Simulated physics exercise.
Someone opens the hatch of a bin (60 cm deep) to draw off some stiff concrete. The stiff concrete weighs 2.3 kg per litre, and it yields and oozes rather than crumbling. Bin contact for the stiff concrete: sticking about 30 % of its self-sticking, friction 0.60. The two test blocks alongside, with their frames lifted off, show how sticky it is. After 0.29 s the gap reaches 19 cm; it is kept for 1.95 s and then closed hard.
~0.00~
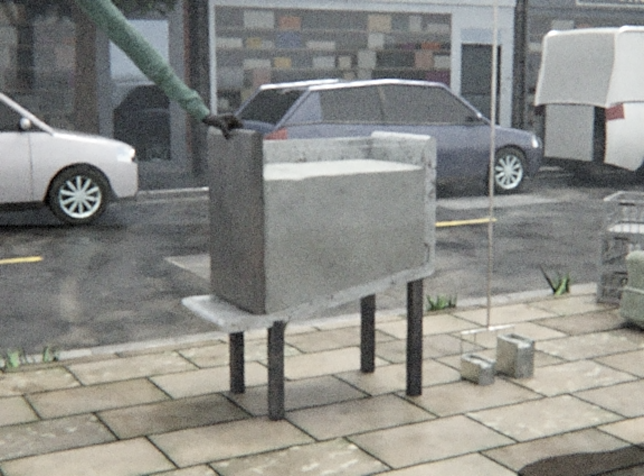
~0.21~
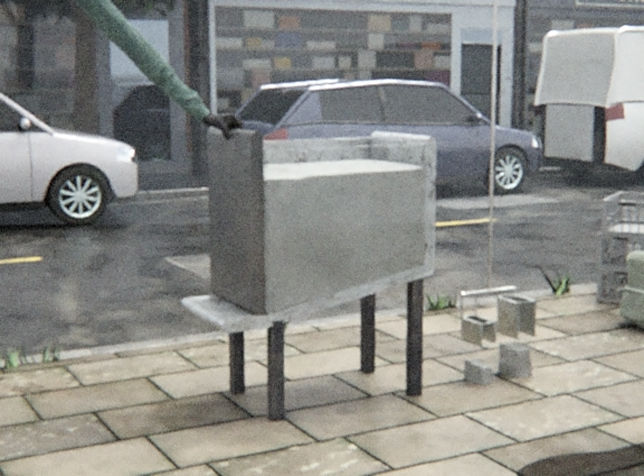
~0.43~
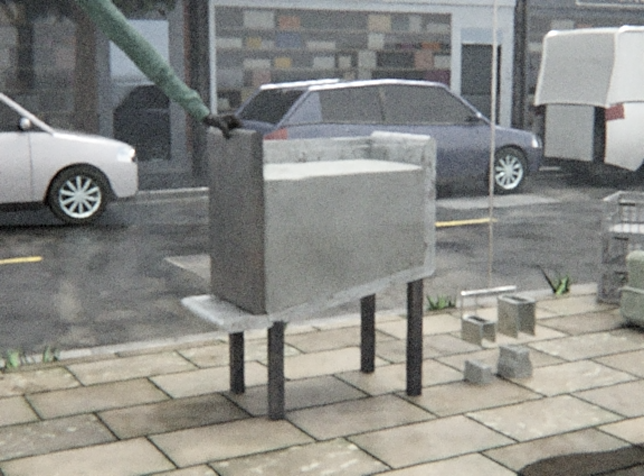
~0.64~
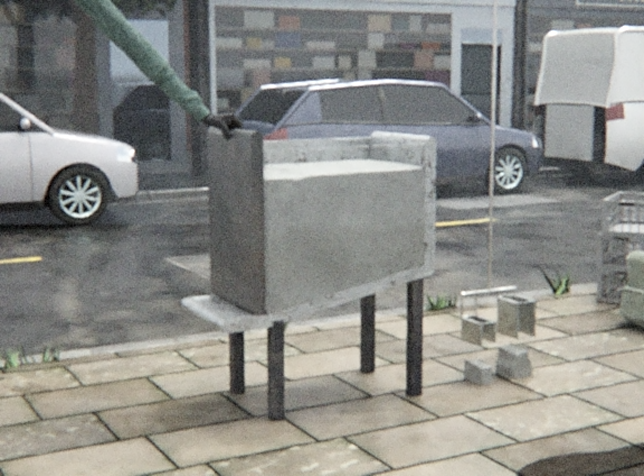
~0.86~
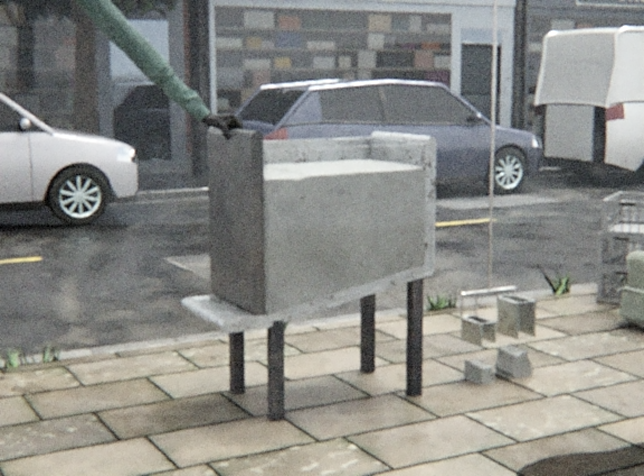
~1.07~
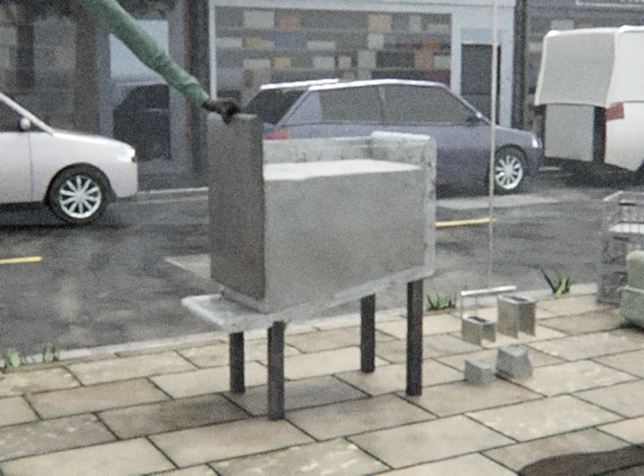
A green-sleeved arm gripping a grey bin's hatch beside parked cars, small blocks uncovered at right, then the hatch rising slightly.
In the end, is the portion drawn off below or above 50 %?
It ends up short of 50 %.
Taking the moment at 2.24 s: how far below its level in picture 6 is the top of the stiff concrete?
I'd put it at close to 4 cm.
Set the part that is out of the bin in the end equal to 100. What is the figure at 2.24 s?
The figure is some 50 %.
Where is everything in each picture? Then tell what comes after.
The first picture shows top of the hatch at (257, 138), not yet moved; top of the stiff concrete at (395, 169); blocks stand 8.8 cm, 16 cm (left to right).
The second picture shows top of the hatch at (257, 138), not yet moved; top of the stiff concrete at (395, 169); blocks stand 8.8 cm, 15 cm (left to right).
The third picture shows top of the hatch at (257, 138), not yet moved; top of the stiff concrete at (395, 169); blocks stand 8.7 cm, 14 cm (left to right).
The fourth picture shows top of the hatch at (257, 138), not yet moved; top of the stiff concrete at (395, 169); blocks stand 8.7 cm, 13 cm (left to right).
The fifth picture shows top of the hatch at (257, 138), not yet moved; top of the stiff concrete at (395, 169); blocks stand 8.7 cm, 13 cm (left to right).
The sixth picture shows top of the hatch at (257, 123), moved 6.3 cm; top of the stiff concrete at (395, 169); blocks stand 8.7 cm, 13 cm (left to right).
After 1.61 s, the hatch is 19 cm open and 8 % is out.
After 2.24 s, the hatch is 19 cm open and 20 % is out.
After 2.87 s, the hatch is 19 cm open and 30 % is out.
After 3.51 s, the hatch is 4.7 cm open and 37 % is out.
After 4.19 s, at the end, the hatch is shut and 38 % is out.
